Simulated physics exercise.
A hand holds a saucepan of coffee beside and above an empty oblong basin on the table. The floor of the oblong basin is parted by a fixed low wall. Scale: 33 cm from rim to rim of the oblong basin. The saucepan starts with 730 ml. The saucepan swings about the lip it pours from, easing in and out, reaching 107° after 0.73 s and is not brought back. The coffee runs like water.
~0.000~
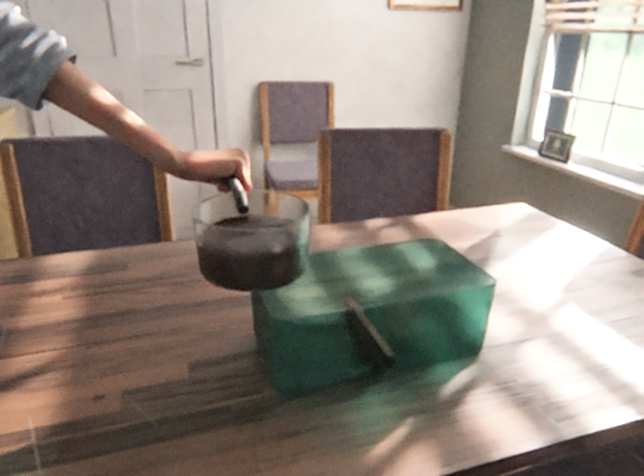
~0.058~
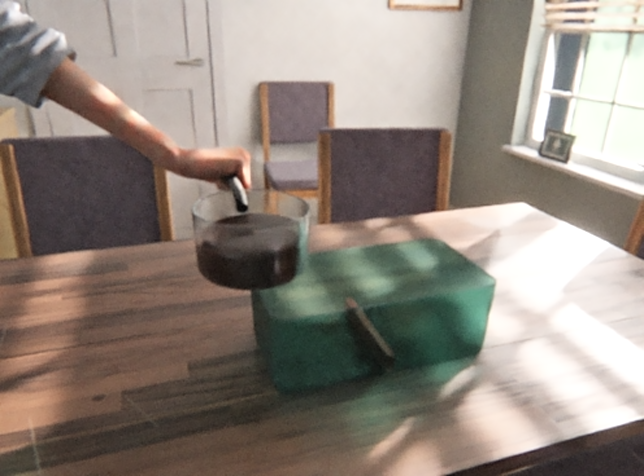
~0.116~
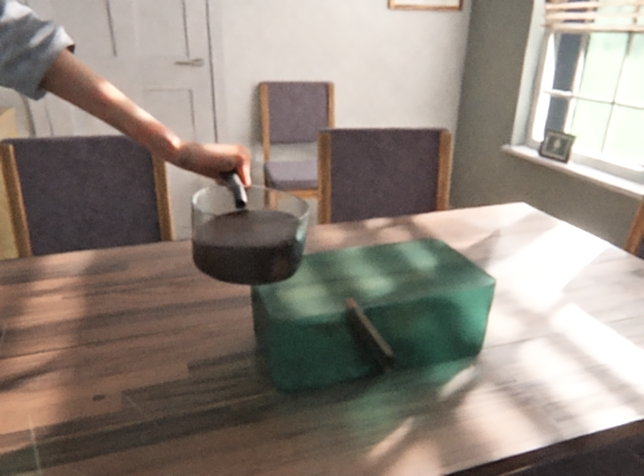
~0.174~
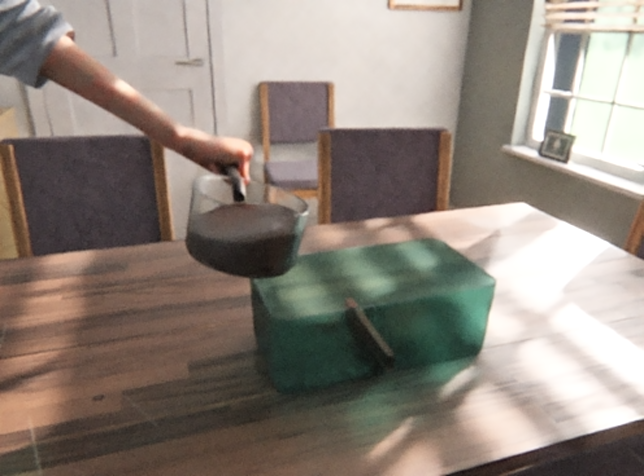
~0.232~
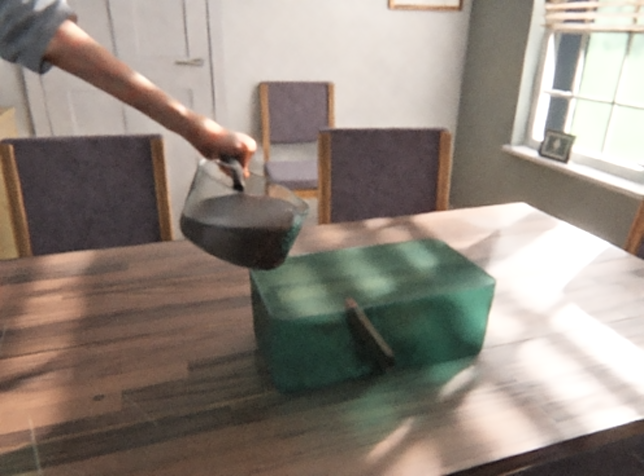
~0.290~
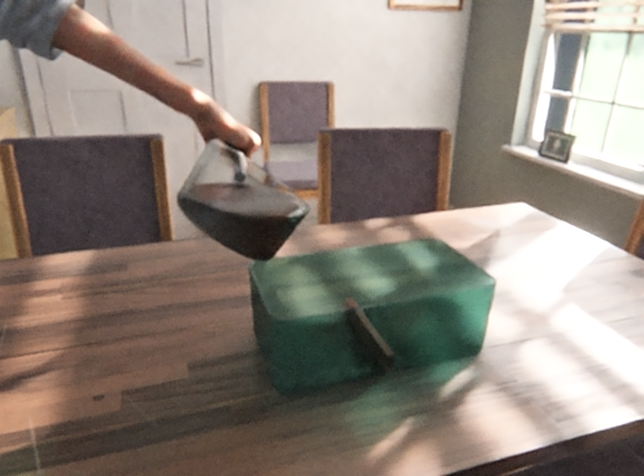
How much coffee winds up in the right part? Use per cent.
The far part has some 66 per cent.
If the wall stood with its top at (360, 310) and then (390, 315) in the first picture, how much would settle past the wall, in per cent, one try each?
In turn about 85 and 30 per cent.
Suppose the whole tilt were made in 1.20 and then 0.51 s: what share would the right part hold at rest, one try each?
In turn about 75 and 60 per cent.
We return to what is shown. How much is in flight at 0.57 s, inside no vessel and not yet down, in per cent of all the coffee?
Near 50 in a hundred.
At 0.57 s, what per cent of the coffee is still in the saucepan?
Some 44 per cent.
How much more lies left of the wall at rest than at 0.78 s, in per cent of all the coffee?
Near 18 in a hundred.
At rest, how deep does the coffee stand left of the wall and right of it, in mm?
Left about 8 mm, right about 20 mm.
Then, 0.57 s in, the tilt is 95° and 45 per cent is still to pour, 5 is left of the wall and 0 right of it.
Then, 0.78 s in, the tilt is 107° and 6 per cent is still to pour, 13 is left of the wall and 67 right of it.
Then, 1.00 s in, the tilt is 107° and 0 per cent is still to pour, 25 is left of the wall and 66 right of it.
Then, 1.23 s in, the tilt is 107° and 0 per cent is still to pour, 30 is left of the wall and 66 right of it.
Finally, 30 per cent lies left of the wall, 66 right of it and 4 outside.
